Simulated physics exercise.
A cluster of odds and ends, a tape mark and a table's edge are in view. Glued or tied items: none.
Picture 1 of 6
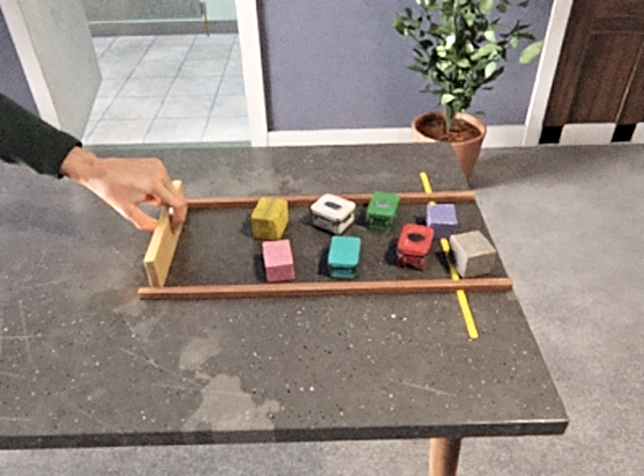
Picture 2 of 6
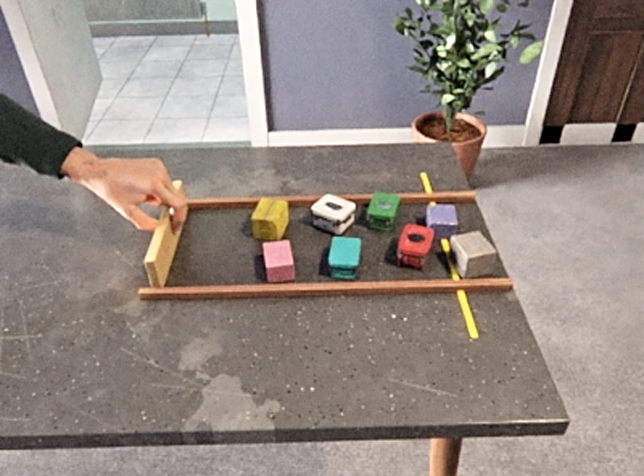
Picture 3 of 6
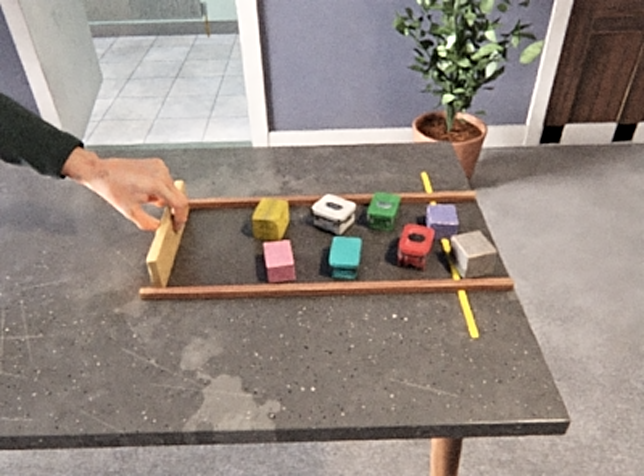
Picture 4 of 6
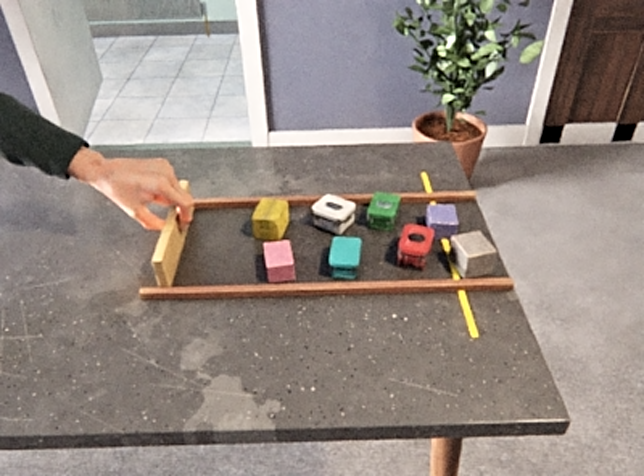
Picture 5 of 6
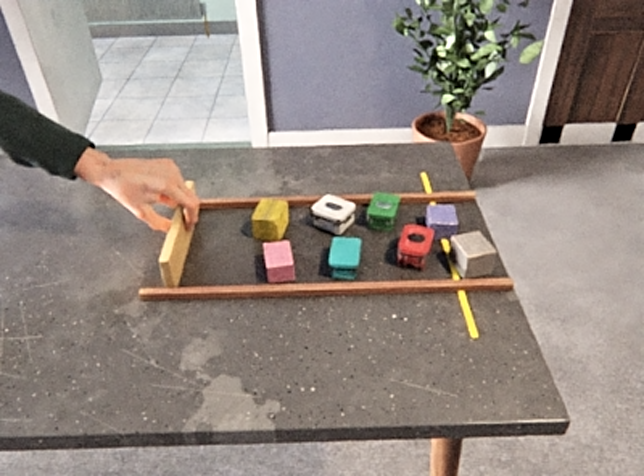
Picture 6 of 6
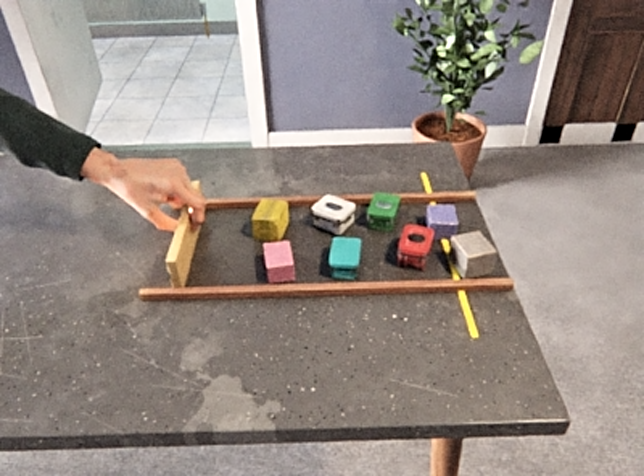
A hand slowly slides a wooden board slightly right between two rails toward motionless colourful blocks.
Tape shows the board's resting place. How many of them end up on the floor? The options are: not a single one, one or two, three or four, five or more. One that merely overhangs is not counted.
Answer: Three or four.
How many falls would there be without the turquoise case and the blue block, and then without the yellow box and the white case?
2 in the first try, 2 in the second.
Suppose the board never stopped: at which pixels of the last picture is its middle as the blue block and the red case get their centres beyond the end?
Estimated middle: (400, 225), and (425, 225) for the other.
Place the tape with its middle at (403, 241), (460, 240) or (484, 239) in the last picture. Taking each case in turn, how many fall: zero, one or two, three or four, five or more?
One to two; at least five; 5 or more.
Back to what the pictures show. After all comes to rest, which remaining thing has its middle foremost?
Foremost is the white case.
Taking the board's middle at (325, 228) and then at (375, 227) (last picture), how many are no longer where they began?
Answer - first 5, then 8.
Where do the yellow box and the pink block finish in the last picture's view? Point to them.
Same order as the question: First (454, 214), second (466, 257).
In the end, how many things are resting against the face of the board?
That would be 2 of them.
Soon after, none off yet; grey block at rest near (472, 255); blue block at rest near (441, 222); red case at rest near (416, 247).
After that, none off yet; grey block displaced about its own width near (515, 258); blue block displaced well along near (496, 225); red case displaced about its own width near (478, 243).
In the end, the number that fall off is three or four; gone, green case, red case, blue block and grey block.
